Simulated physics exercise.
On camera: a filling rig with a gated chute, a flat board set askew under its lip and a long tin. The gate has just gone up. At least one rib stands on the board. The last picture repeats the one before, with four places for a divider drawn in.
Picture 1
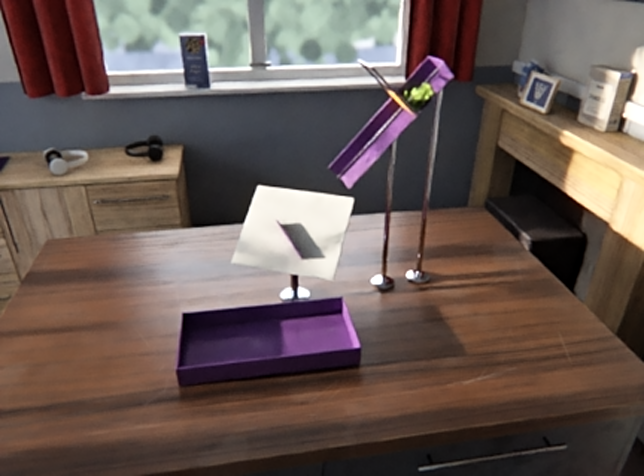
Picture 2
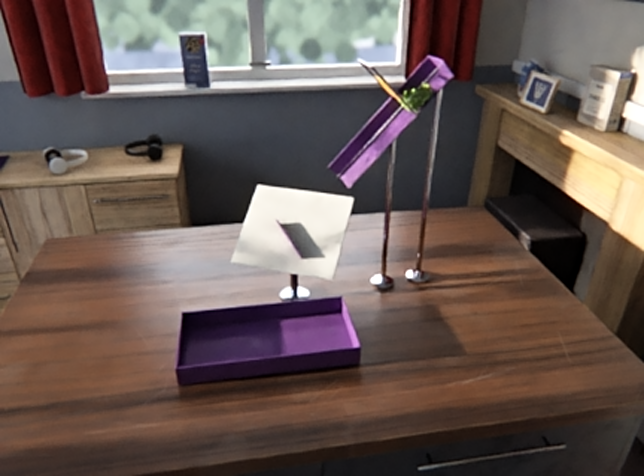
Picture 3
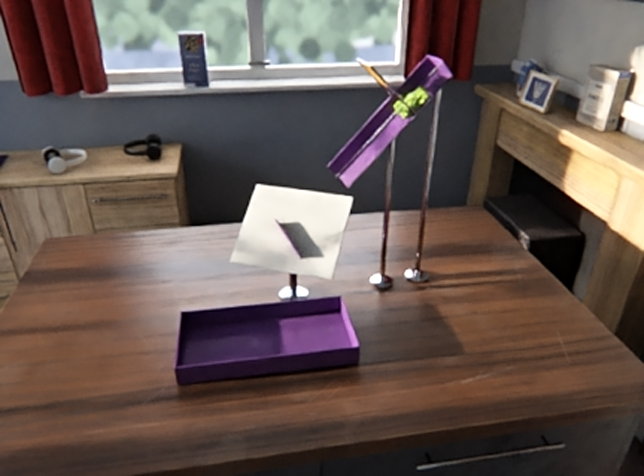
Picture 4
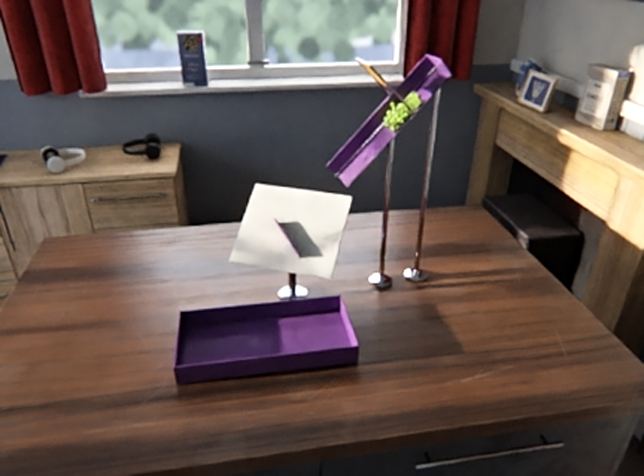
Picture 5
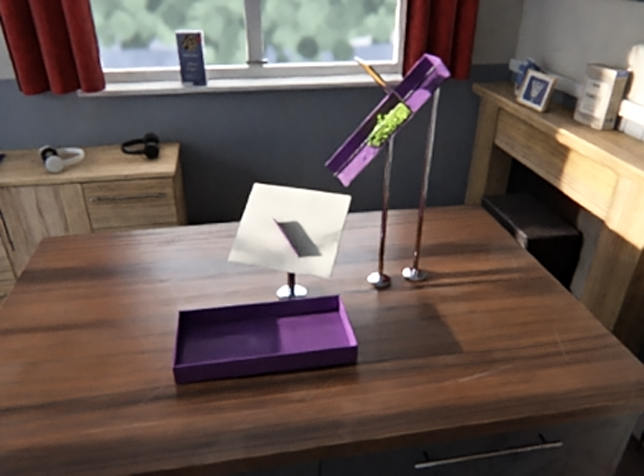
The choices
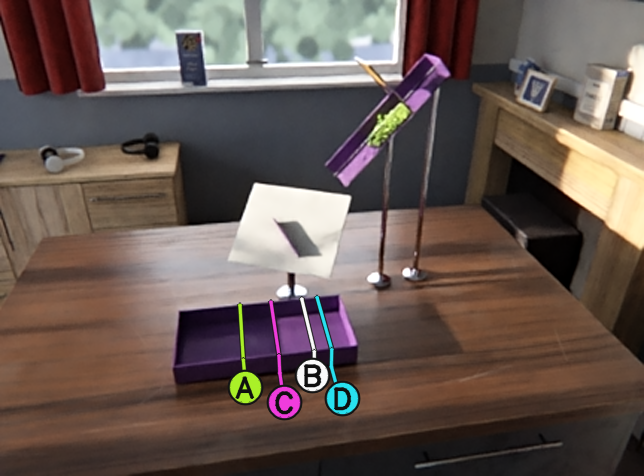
Small bright green bits slid a short way down a sloping purple chute on two thin stands, bunched together at first and then stretching out, while the tilted white board and empty purple tray below stayed still.
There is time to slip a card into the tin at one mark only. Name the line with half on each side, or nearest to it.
Best: B.
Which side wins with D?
The left side.
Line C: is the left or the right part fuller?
More lands on the right.
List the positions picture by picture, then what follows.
In the first frame, load behind the gate near (416, 98), dried peas; lip of the chute near (345, 183), sloping fairly steeply.
In the second frame, middle of the board near (293, 229), tilted fairly steeply; middle of its low edge near (280, 271); of its high edge near (305, 191).
In the third frame, front corners of the tin near (175, 367) and (359, 346), empty; front of the load near (404, 118).
In the fourth frame, middle of the load near (399, 111); its front near (387, 126), close to a quarter of the way to the lip; rib from (274, 218) to (299, 254).
In the fifth frame, middle of the load near (391, 123); its front near (370, 145), close to half of the way to the lip.
On the marked copy, line A crosses the front rim at (243, 358); line B crosses the front rim at (314, 350); line C crosses the front rim at (278, 354); line D crosses the front rim at (331, 348).
With A, of what is caught, a small share on the left of the divider, all but a few on the right.
With B, of what is caught, close to half on the left of the divider, close to half on the right.
With C, of what is caught, a small share on the left of the divider, all but a few on the right.
With D, of what is caught, all but a few on the left of the divider, a small share on the right.
